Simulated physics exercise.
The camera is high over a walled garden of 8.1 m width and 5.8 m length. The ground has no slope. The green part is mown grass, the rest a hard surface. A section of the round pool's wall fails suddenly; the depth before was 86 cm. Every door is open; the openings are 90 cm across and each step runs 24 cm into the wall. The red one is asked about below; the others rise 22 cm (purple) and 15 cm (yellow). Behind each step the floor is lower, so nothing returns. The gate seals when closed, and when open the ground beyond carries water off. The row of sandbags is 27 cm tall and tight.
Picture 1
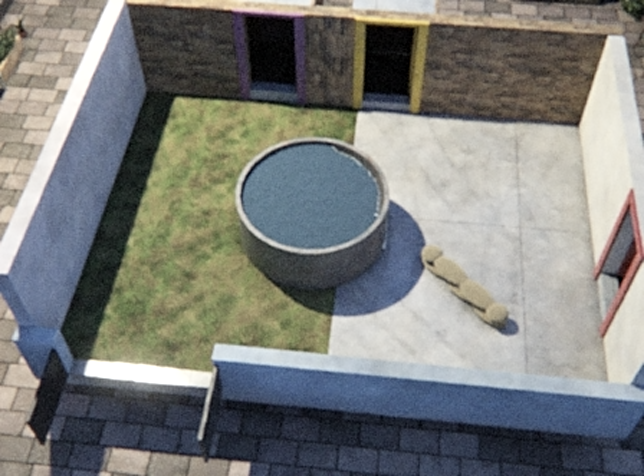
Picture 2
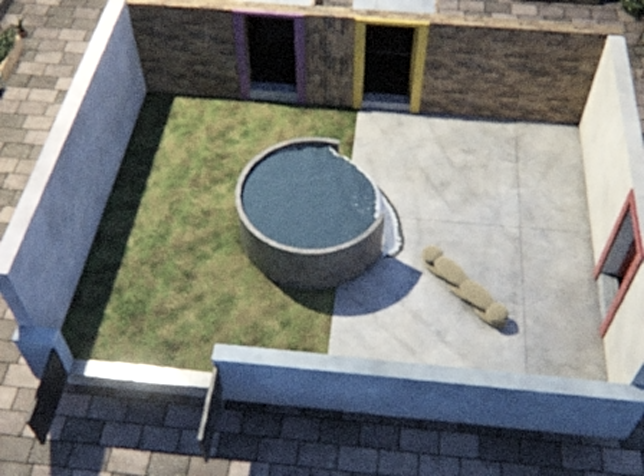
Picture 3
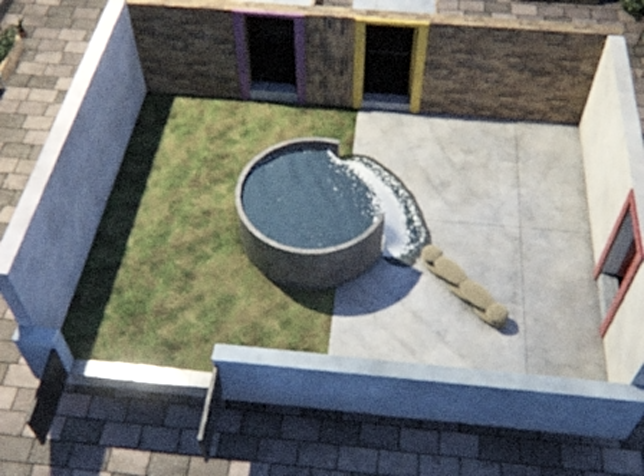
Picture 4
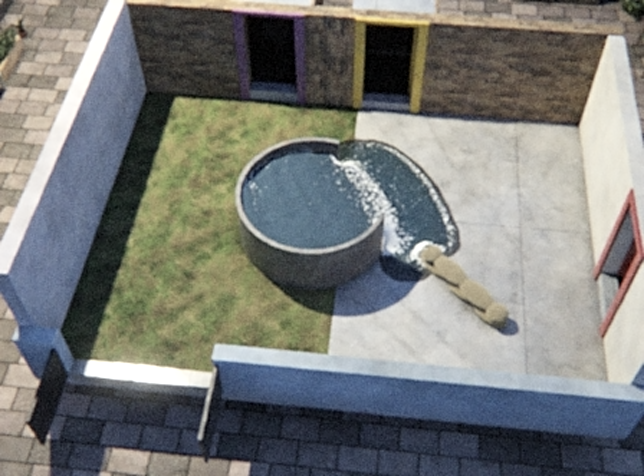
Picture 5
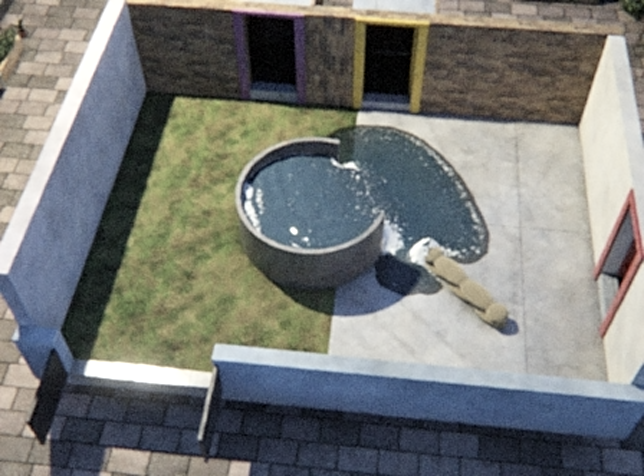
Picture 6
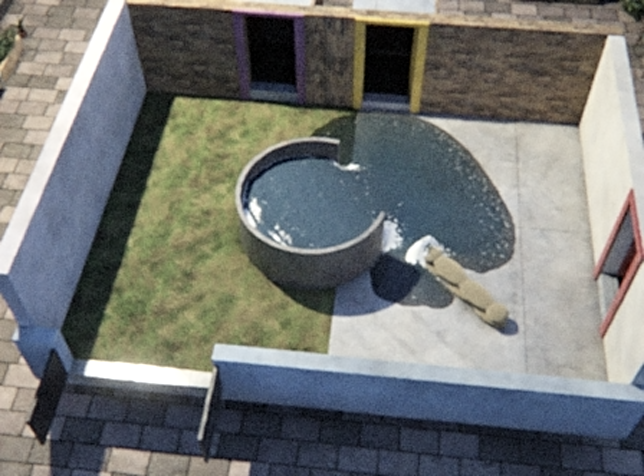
In a walled garden, a round pool's side opens and water spreads rightward across the paving.
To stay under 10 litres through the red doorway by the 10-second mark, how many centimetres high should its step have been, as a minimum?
It would have to be roughly 16 cm high.
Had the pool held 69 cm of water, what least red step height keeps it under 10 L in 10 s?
Some 12.5 cm.
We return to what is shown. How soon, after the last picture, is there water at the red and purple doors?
Arrival: Red 0.8 s, purple 1.4 s.
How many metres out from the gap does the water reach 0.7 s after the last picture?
Some 4.2 m out.
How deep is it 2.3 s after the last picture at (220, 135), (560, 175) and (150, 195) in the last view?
In that order: 0, 34 and 0 cm.
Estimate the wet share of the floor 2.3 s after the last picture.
Near 45 per cent is wet.
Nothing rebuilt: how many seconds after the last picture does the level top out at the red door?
Near 5.5 s.
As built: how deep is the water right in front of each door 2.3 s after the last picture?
In cm: Red 13, purple 3, yellow 15.
Then, 0.7 s after the last picture water covers 40 % of the floor, deepest (32 cm) near (385, 214); it has not reached the red door.
Then, 2.3 s after the last picture water covers 45 % of the floor, deepest (40 cm) near (481, 131); 13 cm at the red door, 0 litres in over its 21 cm step.
Then, 9.3 s after the last picture water covers 95 % of the floor, deepest (12 cm) near (501, 125); 9 cm at the red door, 1 litre in over its 21 cm step.
At the red door as built, the water peaked near 21 cm, 5.5 s after the last picture.
Run again over the same 10 s with other heights there, 28 litres in over 13 cm, 6 litres over 17.5 cm. The limit of 10 litres is kept from about 16 cm up.
